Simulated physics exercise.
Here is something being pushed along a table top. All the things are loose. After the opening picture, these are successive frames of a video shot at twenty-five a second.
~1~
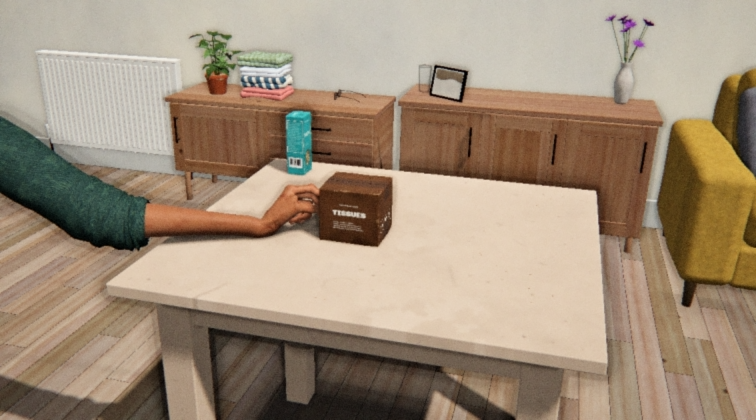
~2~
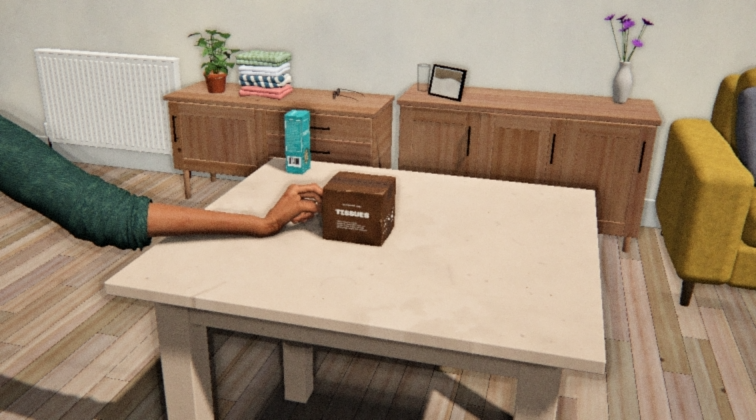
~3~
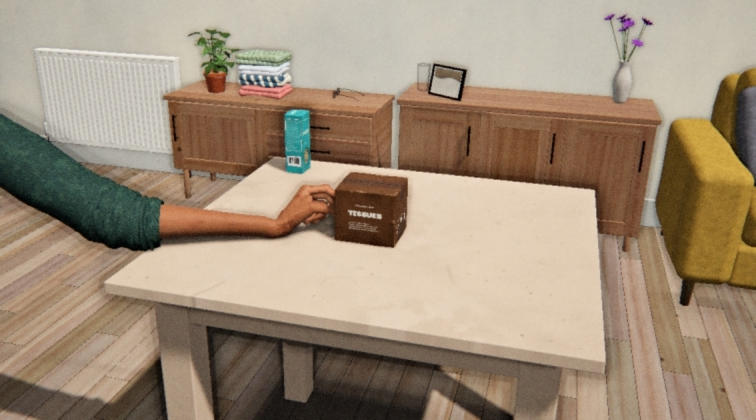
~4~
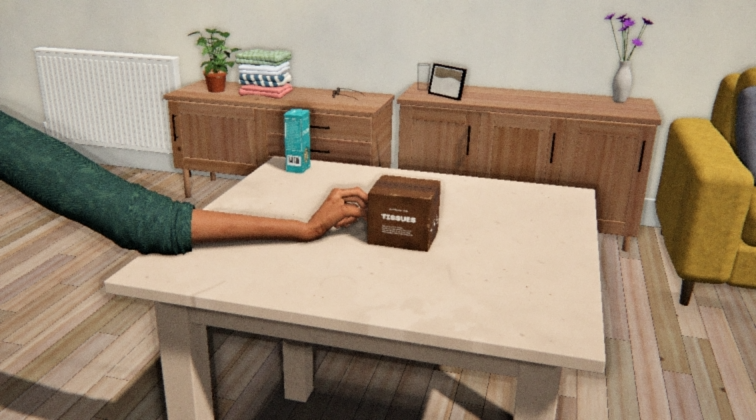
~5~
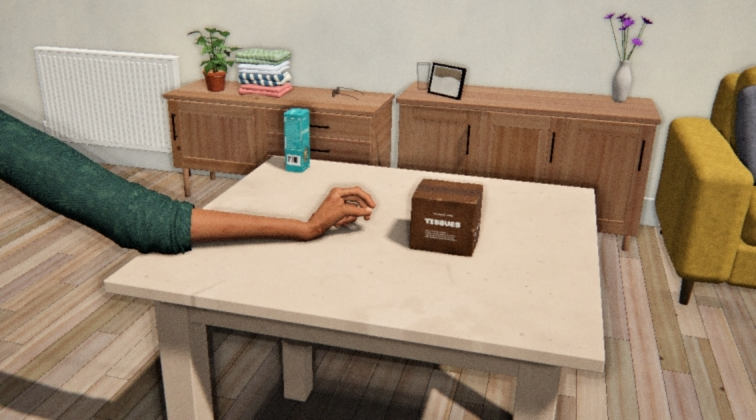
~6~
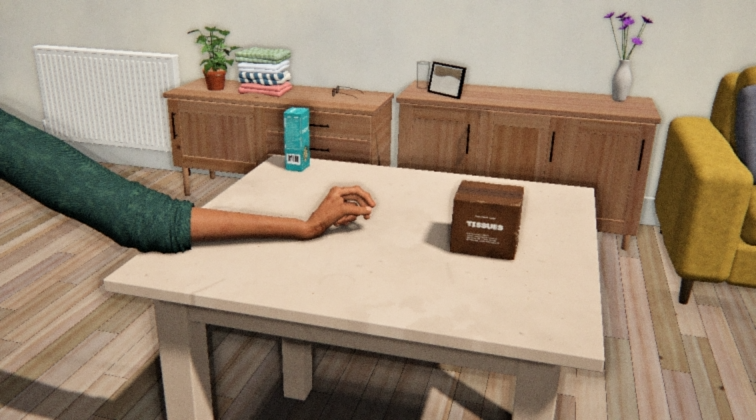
In the video, a hand in a dark green sleeve pushes a brown tissue box to the right across a pale table, near a teal carton. The hand then stops, and the box slides farther right, away from the fingers.
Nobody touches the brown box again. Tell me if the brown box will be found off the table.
The brown box drops to the floor.
Then, 0.20 s later than the last frame, brown box now off the table.
Then, 0.40 s later than the last frame, things are still on the move.
Then, 0.60 s later than the last frame, as before.
When it is over, off the table, brown box.
